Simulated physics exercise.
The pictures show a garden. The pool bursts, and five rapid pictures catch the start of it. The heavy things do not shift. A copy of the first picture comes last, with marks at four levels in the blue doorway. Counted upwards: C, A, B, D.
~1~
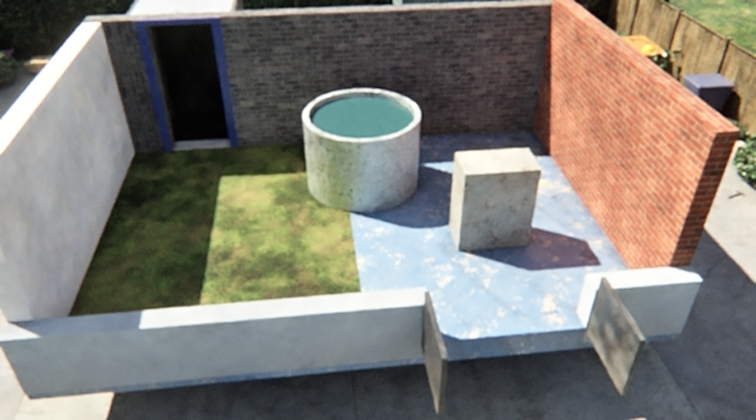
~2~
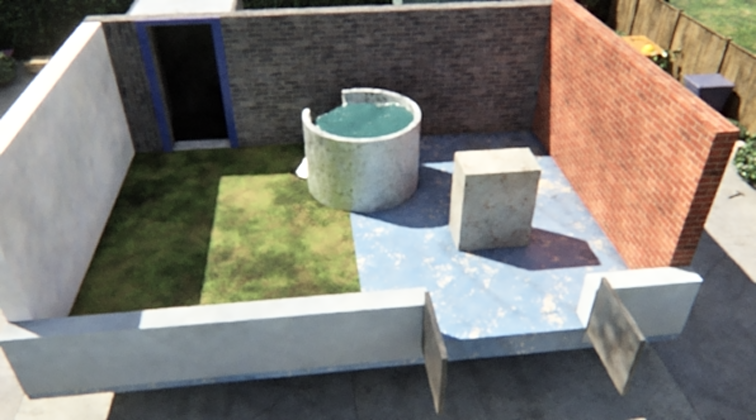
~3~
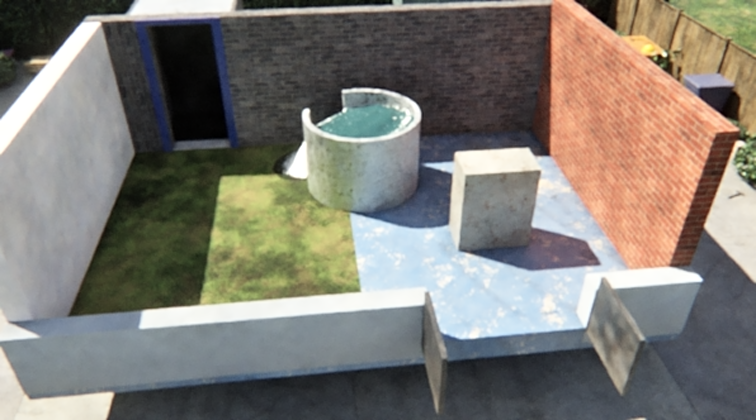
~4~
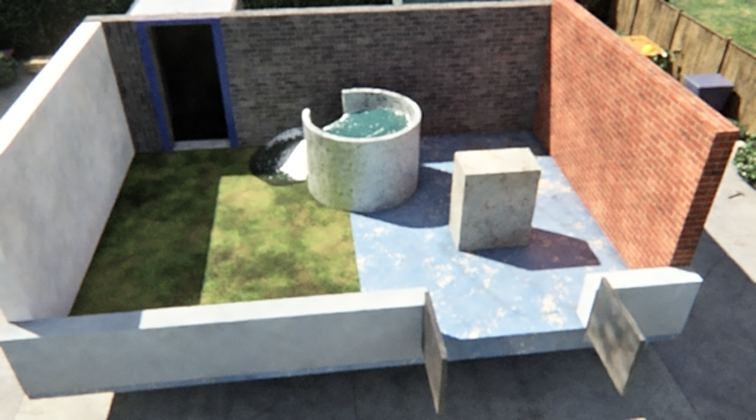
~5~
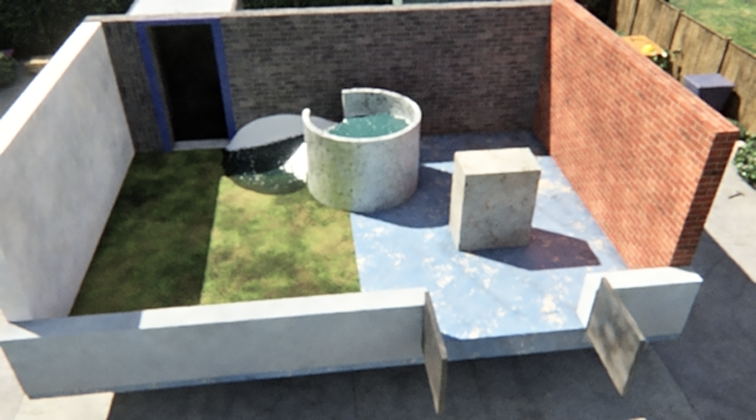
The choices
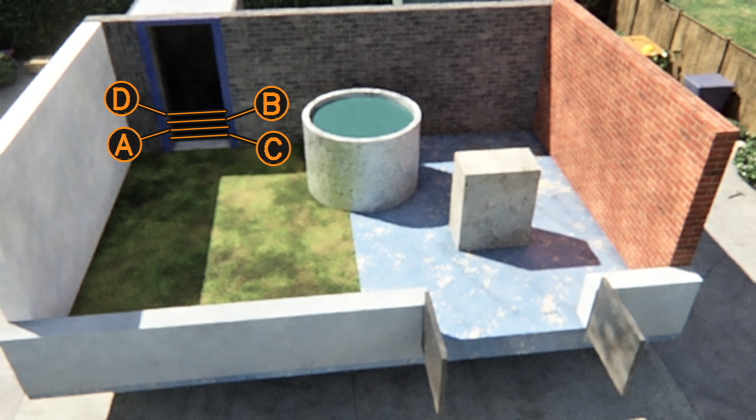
A walled garden is seen from above by a camera that stays still, with white walls at left and front, dark brick behind and red brick at right. A round concrete pool of green water stands near the back, between patchy grass with a blue-framed doorway beyond and blue paving with a pale block. The pool's back-left side opens, and water pours out, spreading leftward across the grass.
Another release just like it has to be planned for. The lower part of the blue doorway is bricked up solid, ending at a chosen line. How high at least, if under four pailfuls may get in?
Take C.
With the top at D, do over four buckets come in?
No, not at all.
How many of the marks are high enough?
All four.
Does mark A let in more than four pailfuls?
No, not at all.
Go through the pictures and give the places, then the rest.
The first frame shows water in the pool at rest, its middle at (362, 119); foot of the blue doorway at (202, 149); open gate at (508, 277).
In the second frame, 1 % of the ground under water, visible out to (299, 172).
In the third frame, 3 % of the ground under water, visible out to (279, 164).
In the fourth frame, 5 % of the ground under water, visible out to (268, 145).
In the fifth frame, 8 % of the ground under water, visible out to (225, 147).
In orange, A at (198, 128); B at (197, 120); C at (200, 136); D at (195, 112); from the bottom up C, A, B, D.
With A, nothing gets over.
With B, nothing gets over.
With C, a splash gets over, under a bucket.
With D, nothing gets over.
